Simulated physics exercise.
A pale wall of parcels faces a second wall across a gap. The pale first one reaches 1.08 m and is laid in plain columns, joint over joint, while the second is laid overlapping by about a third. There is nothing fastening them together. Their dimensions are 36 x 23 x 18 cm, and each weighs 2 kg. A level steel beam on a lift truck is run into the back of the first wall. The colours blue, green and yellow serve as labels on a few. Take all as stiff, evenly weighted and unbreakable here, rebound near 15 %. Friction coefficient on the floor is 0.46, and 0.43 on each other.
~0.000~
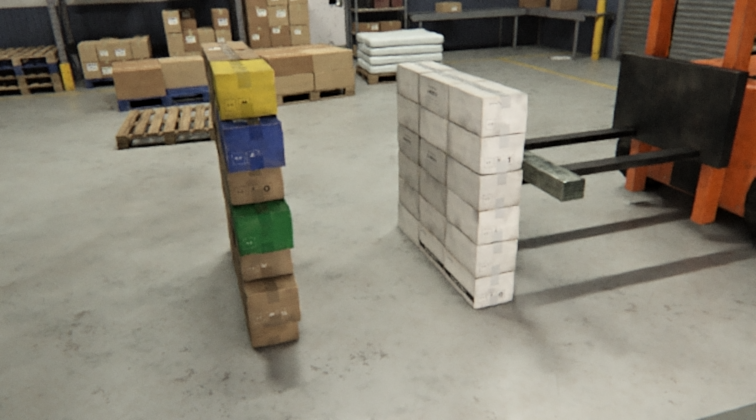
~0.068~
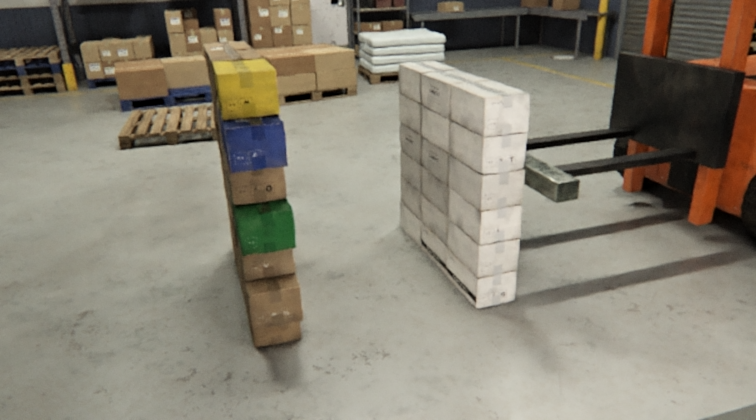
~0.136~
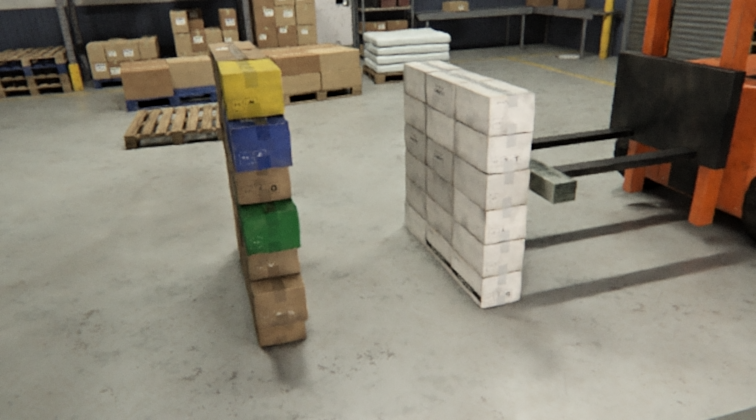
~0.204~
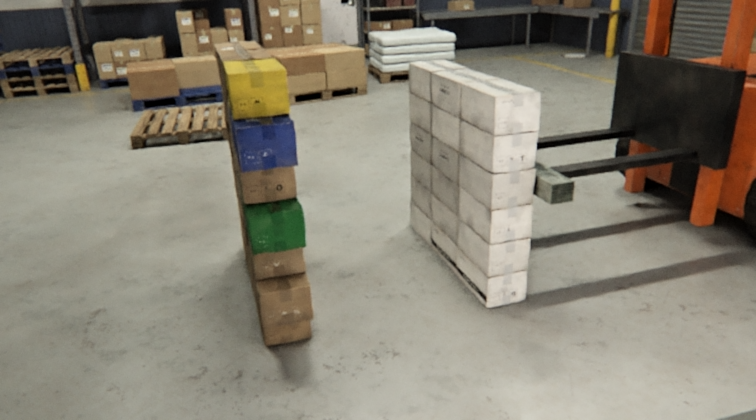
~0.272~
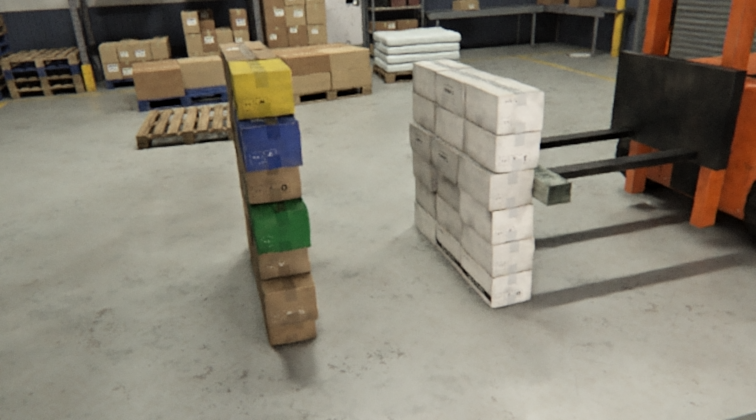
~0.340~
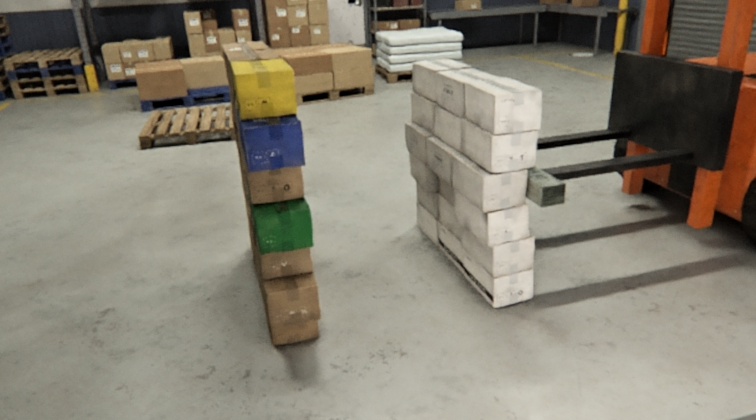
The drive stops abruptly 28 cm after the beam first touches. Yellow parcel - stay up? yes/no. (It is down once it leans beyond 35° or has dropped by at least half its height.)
Yes.
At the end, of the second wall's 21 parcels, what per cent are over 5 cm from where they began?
Shifted fraction is 0 per cent.
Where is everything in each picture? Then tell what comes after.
In the first frame (we follow the side turned to the camera; the camera pans a little), beam (572, 191) 14 cm from the wall; yellow parcel (247, 96); green parcel (266, 234); blue parcel (256, 148); no other piece has moved.
The second frame shows beam (566, 192) 10 cm from the wall; yellow parcel (250, 95).
The third frame shows beam (563, 193) 55 mm from the wall; yellow parcel (255, 95).
The fourth frame shows beam (561, 194) 10 mm from the wall; yellow parcel (260, 95).
The fifth frame shows beam (558, 195) 34 mm in; yellow parcel (265, 95).
The sixth frame shows beam (552, 196) 8 cm in; yellow parcel (267, 95); green parcel (286, 232); blue parcel (276, 148); no other piece has moved.
Around 0.64 s, 0 of the pale wall down; none of the 21 parcels of the second wall down; yellow parcel unmoved.
Around 0.98 s, 15 of the pale wall down; none of the 21 parcels of the second wall down; yellow parcel unmoved.
Finally (1.8 s), 15 of the pale wall down; none of the 21 parcels of the second wall down, 6 disturbed; yellow parcel unmoved; green parcel displaced 42 mm; blue parcel displaced 22 mm. Seen by the last camera, middles, yellow parcel near (260, 87), green parcel near (270, 217).
